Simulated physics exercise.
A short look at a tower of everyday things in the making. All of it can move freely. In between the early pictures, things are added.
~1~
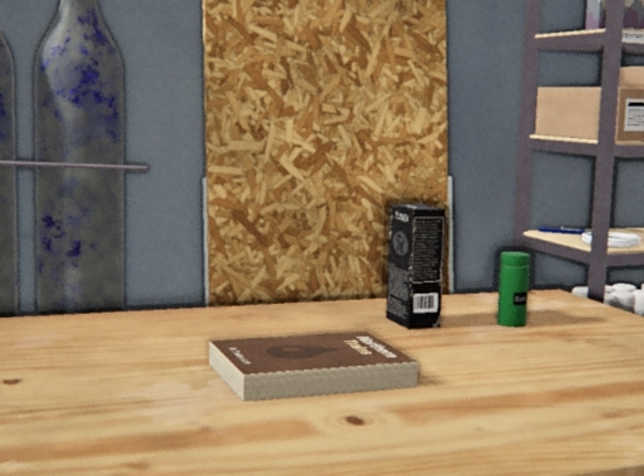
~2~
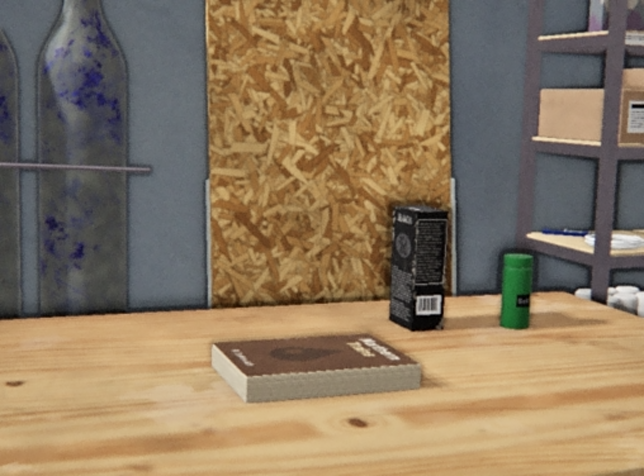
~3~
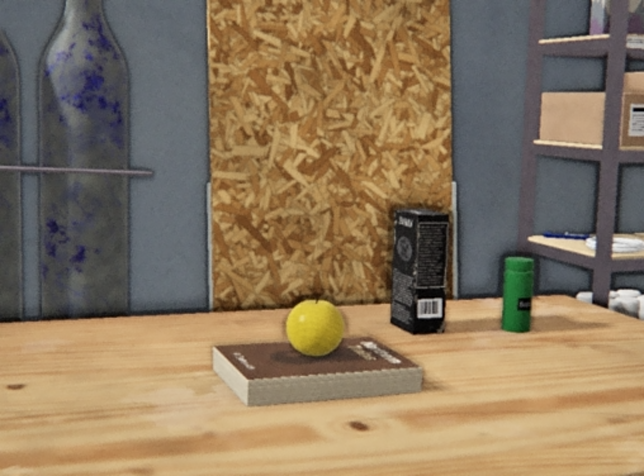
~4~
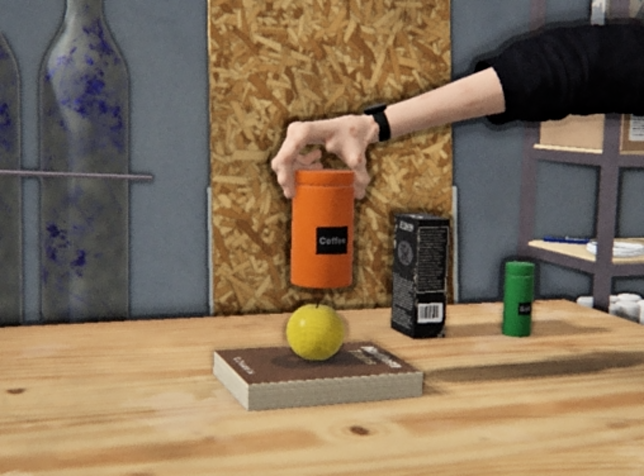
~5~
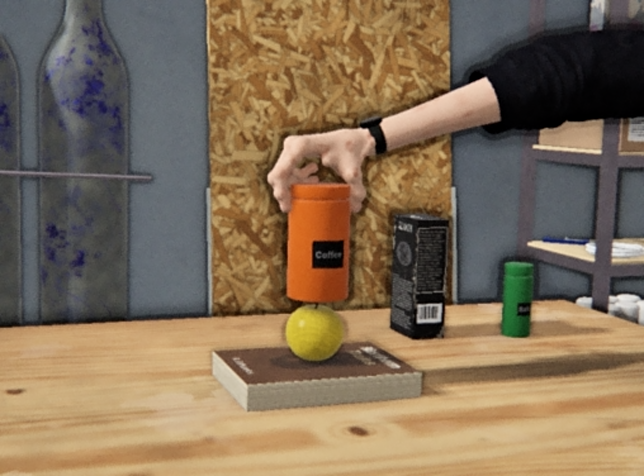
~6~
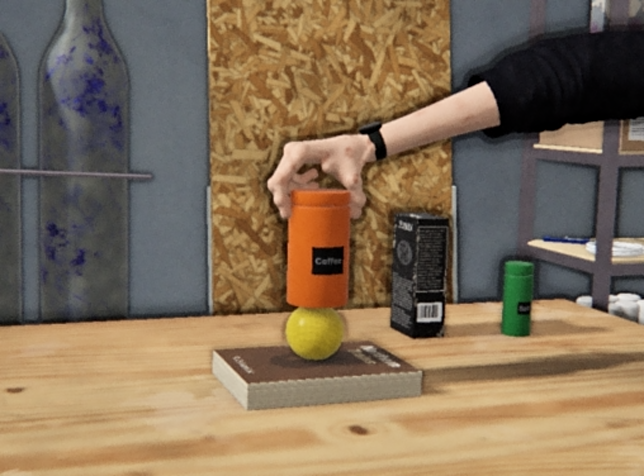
The clip shows a book on a wooden table near a black carton and a green shaker; a yellow apple appears on the book, then a hand lowers an orange jar onto the apple and keeps hold of it.
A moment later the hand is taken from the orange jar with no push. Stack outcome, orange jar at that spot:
Collapse.
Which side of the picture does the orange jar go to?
As we see it, to our right.
Then, 0.80 s on from there, orange jar now fallen.
Then, 1.00 s on from there, things are still on the move.
In the end, fallen, orange jar; the other 4 unmoved. At the end, from the last picture's camera, orange jar near (546, 342). The pile comes apart.
